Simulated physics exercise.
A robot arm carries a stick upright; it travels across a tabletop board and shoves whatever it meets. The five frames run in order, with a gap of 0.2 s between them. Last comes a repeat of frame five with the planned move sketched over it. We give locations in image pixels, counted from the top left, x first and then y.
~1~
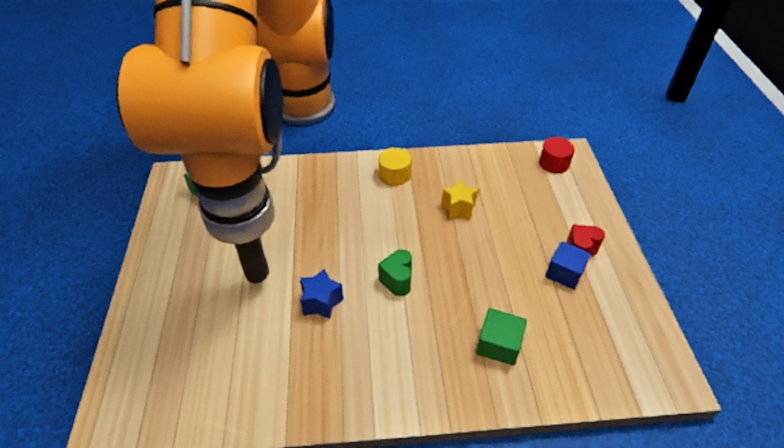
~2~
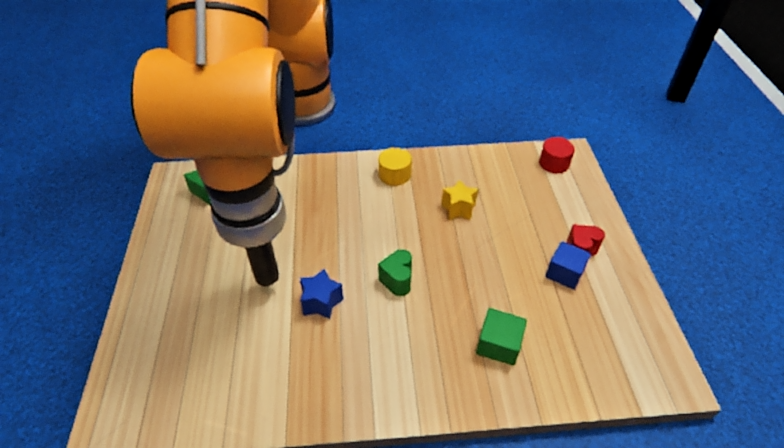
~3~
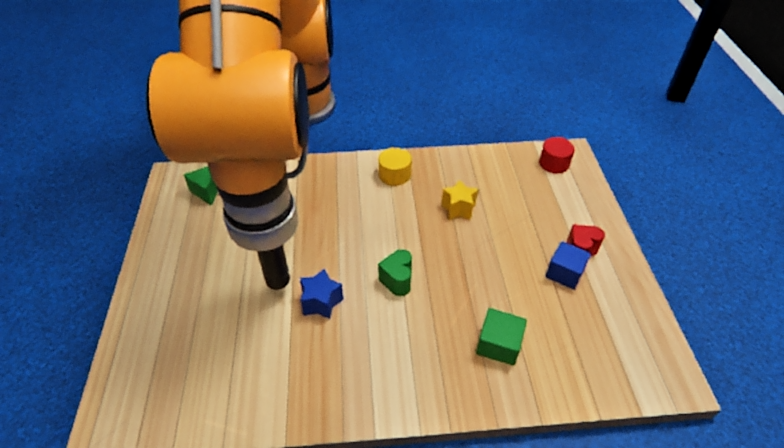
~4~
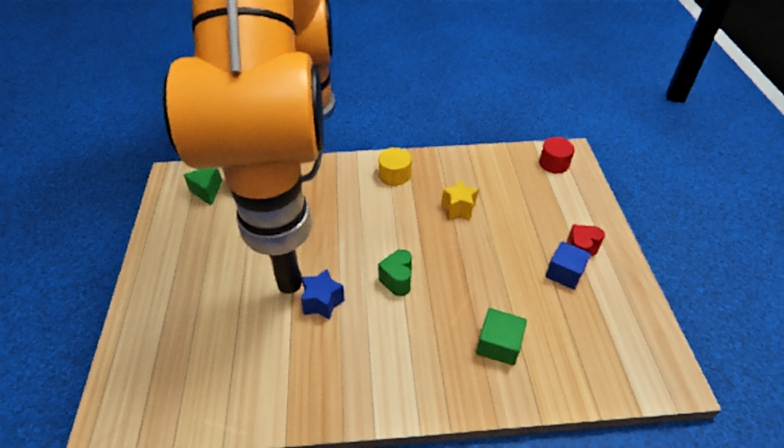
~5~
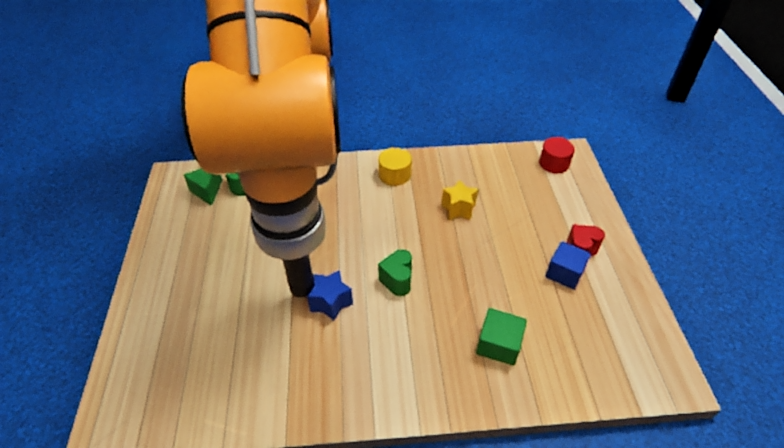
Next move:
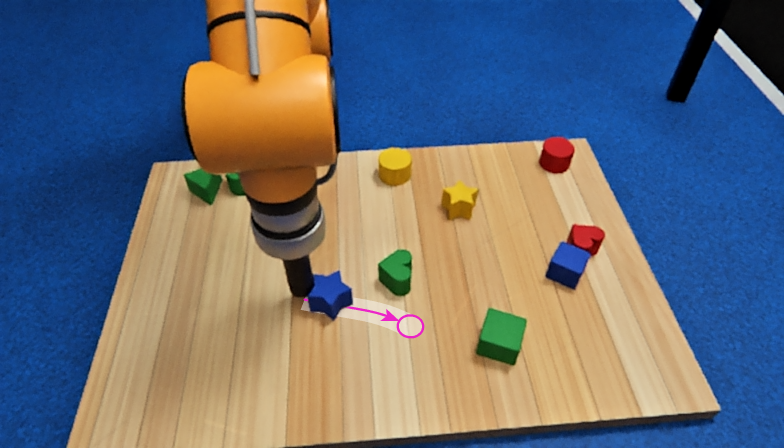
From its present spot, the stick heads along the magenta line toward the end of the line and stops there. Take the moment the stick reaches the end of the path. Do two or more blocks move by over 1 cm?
No
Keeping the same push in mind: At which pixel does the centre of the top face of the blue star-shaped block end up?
By then it is at (439, 306).
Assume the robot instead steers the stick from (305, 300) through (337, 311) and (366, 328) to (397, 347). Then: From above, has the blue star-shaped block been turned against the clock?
Going by the path, yes.
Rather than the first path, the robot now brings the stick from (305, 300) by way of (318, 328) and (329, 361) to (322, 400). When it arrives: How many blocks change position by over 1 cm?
Answer: One block.
Path on the board, from (305, 300) by way of (358, 309) to (410, 326).
What follows on the original path. One third of the way, stick (339, 295); blue star-shaped block (367, 292).
Two thirds of the way, stick (376, 302); blue star-shaped block (404, 299); green heart block (401, 264), turned 15° anticlockwise.
At the end, stick (411, 315); blue star-shaped block (439, 306), turned 20° anticlockwise; green heart block (401, 264), turned 15° anticlockwise.
